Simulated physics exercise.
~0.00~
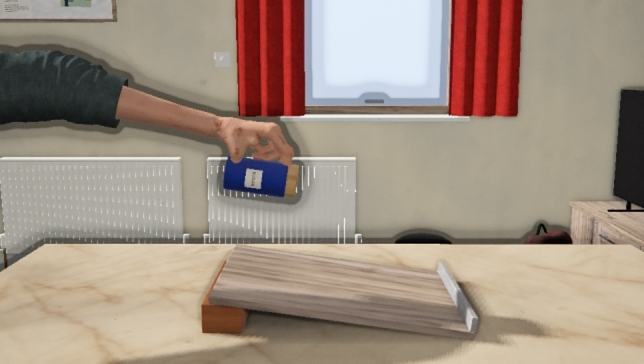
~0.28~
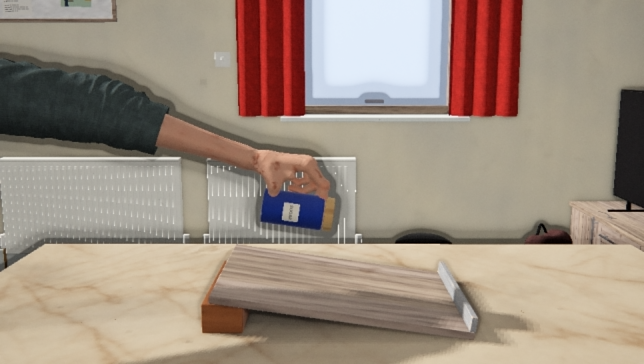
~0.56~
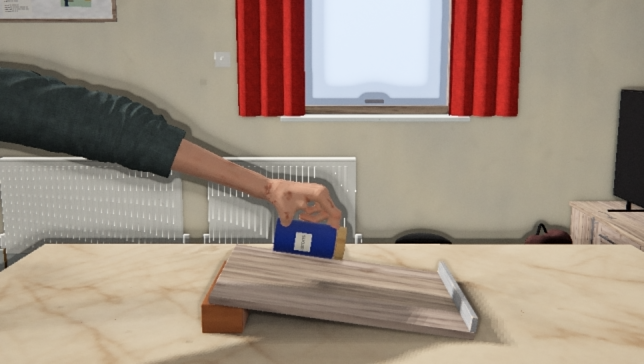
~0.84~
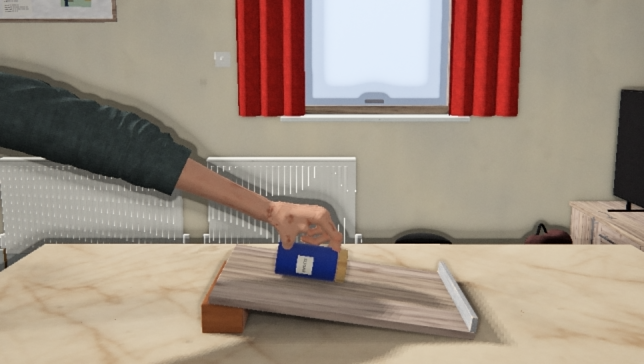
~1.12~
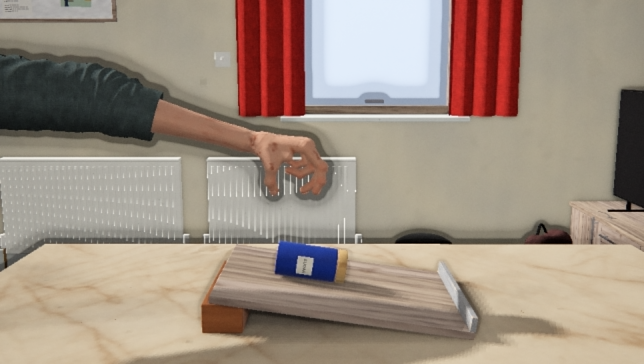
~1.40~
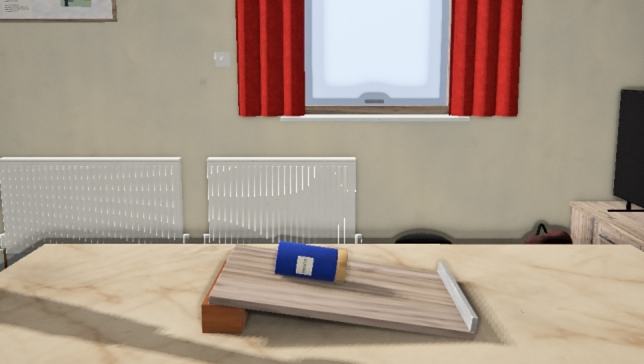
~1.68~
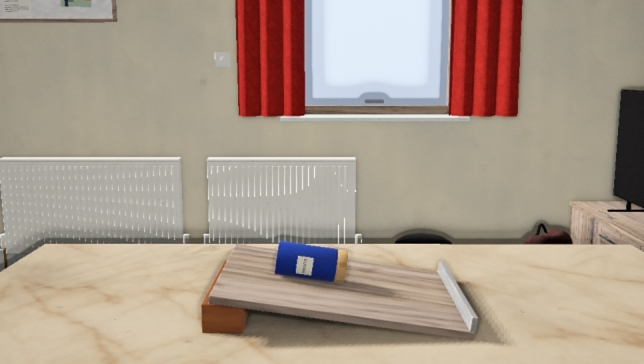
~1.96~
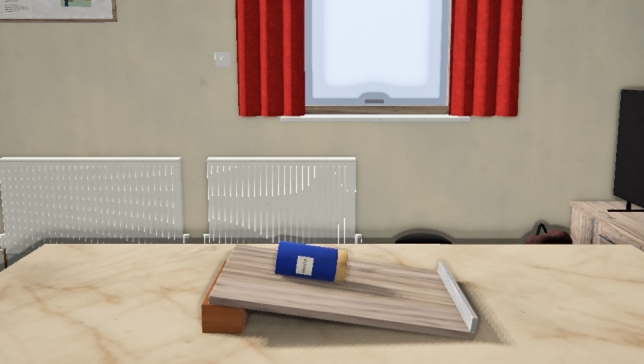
A hand lowers a blue jar on its side onto a sloping board, where it stays.
